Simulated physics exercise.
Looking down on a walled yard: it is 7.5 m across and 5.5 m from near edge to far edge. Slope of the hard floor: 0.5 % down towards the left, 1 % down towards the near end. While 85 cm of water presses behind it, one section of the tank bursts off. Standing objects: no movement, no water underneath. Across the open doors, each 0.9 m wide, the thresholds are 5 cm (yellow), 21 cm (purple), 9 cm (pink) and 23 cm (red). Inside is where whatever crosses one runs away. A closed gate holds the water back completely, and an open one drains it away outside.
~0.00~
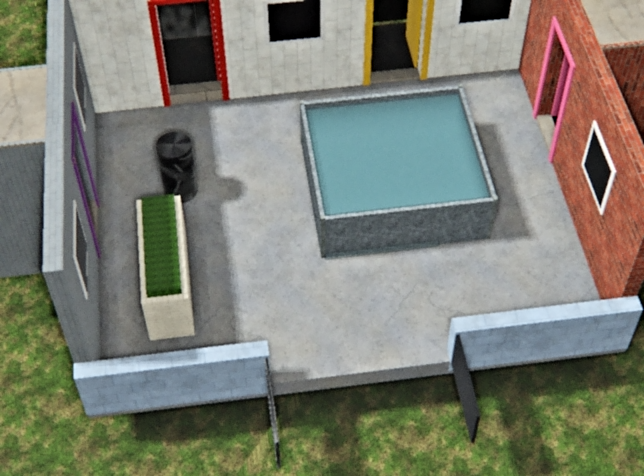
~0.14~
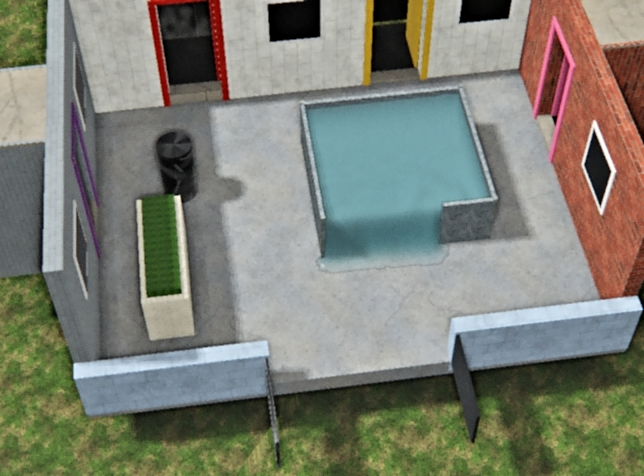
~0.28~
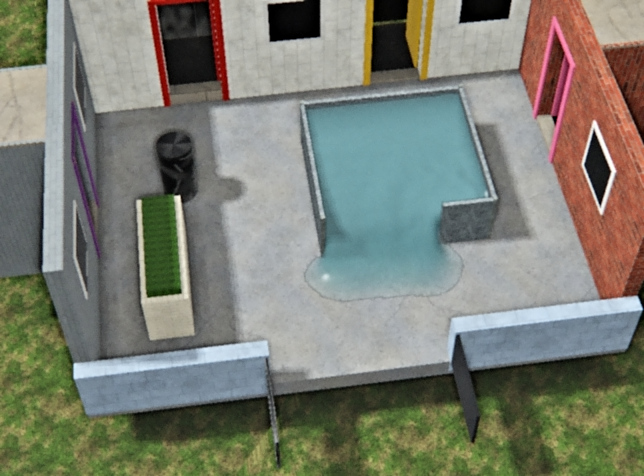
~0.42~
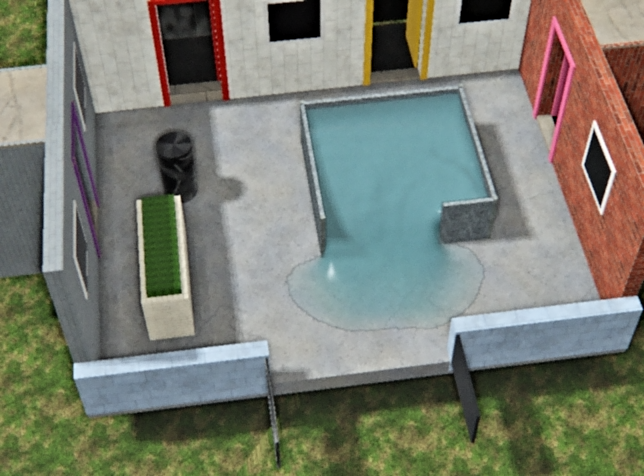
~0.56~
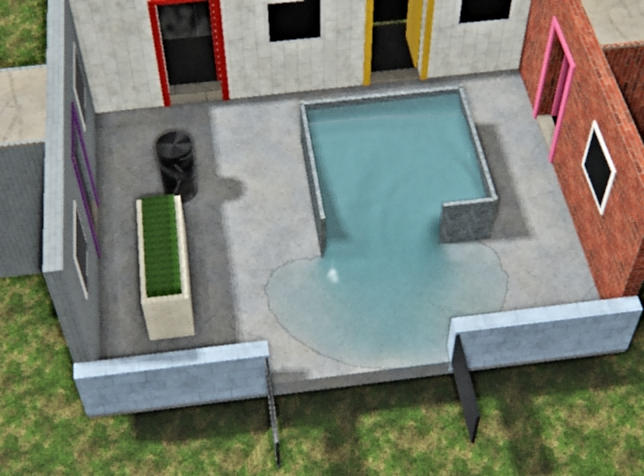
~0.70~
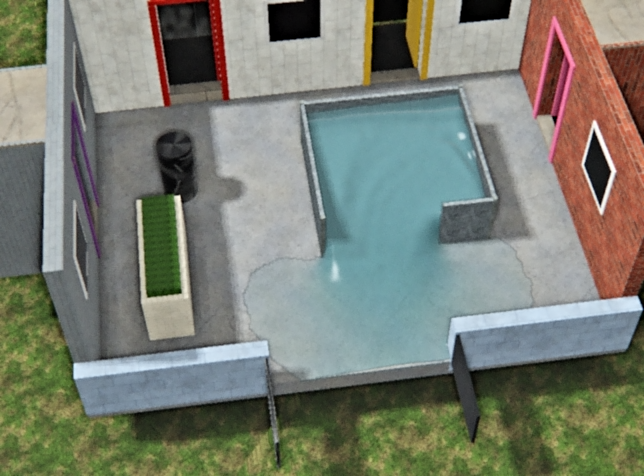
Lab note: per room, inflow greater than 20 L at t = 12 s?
Yellow door no; purple door no; pink door no; red door no.
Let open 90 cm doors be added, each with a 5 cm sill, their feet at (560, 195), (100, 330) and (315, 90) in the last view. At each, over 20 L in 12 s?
In that order: Under, over, below.
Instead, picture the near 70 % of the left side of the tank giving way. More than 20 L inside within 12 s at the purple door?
Well, at purple it would be too much.
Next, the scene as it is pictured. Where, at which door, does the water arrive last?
It's the red door that comes last.
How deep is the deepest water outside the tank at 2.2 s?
About 37 cm.
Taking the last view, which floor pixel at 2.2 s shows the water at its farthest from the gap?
Near (103, 390).
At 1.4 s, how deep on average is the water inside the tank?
The mean depth is around 53 cm.
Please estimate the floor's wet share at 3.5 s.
50 %.
After 1.4 s water covers 25 % of the floor and is deepest (46 cm) near (346, 258); yellow door not reached, purple door not reached, pink door not reached, red door not reached.
After 2.2 s water covers 35 % of the floor and is deepest (37 cm) near (451, 346); yellow door not reached, purple door not reached, pink door not reached, red door not reached.
After 3.5 s water covers 50 % of the floor and is deepest (24 cm) near (451, 346); yellow door not reached, purple door 2 cm at the sill, 0 L in, pink door 3 cm at the sill, 0 L in, red door not reached.
After 7.0 s water covers 75 % of the floor and is deepest (11 cm) near (451, 346); yellow door 3 cm at the sill, 0 L in, purple door 5 cm at the sill, 0 L in, pink door 4 cm at the sill, 0 L in, red door 4 cm at the sill, 0 L in.
After 12.0 s water covers 95 % of the floor and is deepest (6 cm) near (534, 255); yellow door 2 cm at the sill, 0 L in, purple door 3 cm at the sill, 0 L in, pink door 4 cm at the sill, 0 L in, red door 5 cm at the sill, 0 L in.
